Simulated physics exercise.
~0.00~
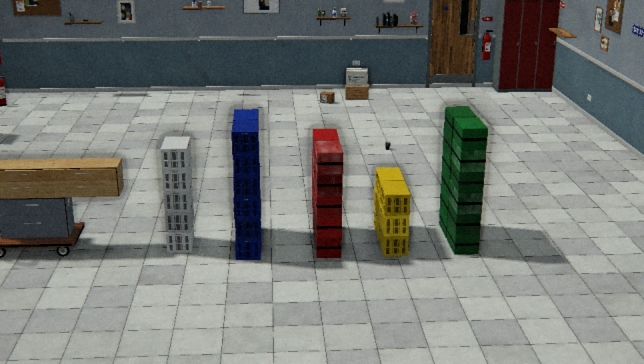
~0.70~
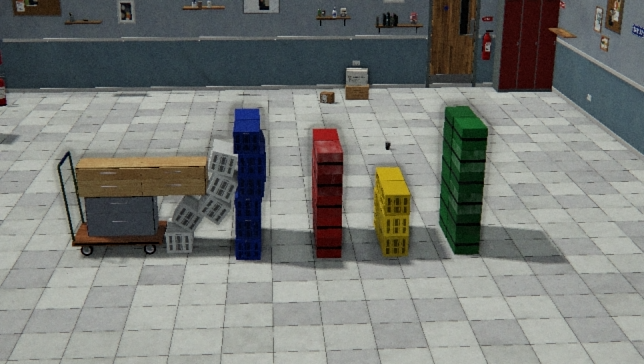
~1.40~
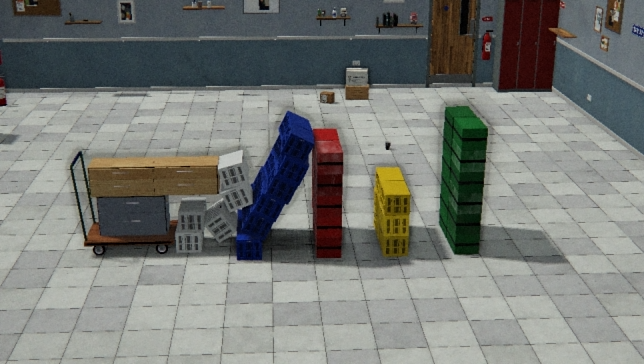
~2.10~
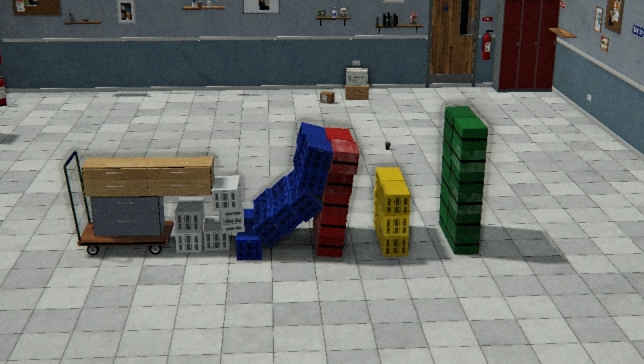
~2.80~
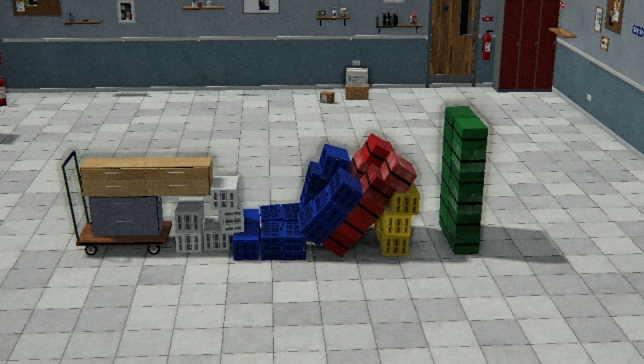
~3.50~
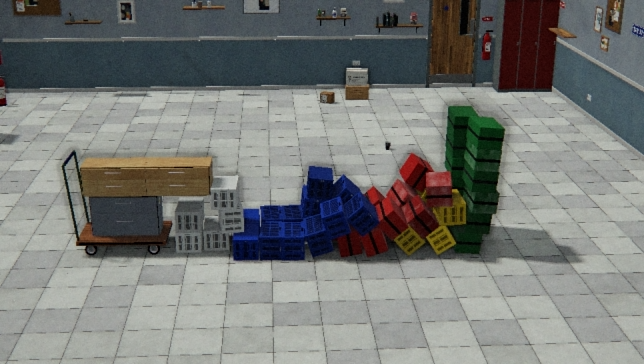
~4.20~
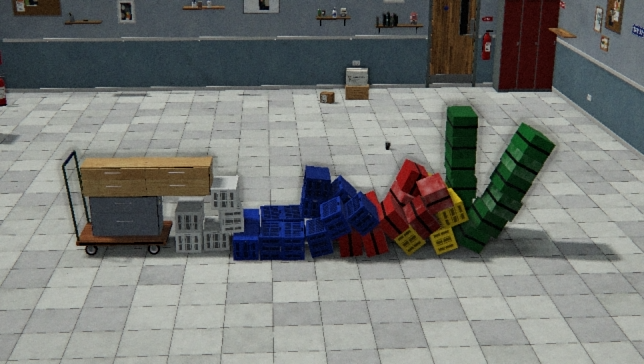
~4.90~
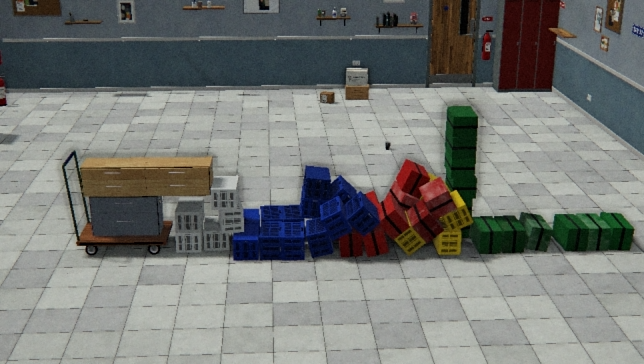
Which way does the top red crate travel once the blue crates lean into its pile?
It moves to the right, coming down with the toppling red pile toward the yellow and green crates.
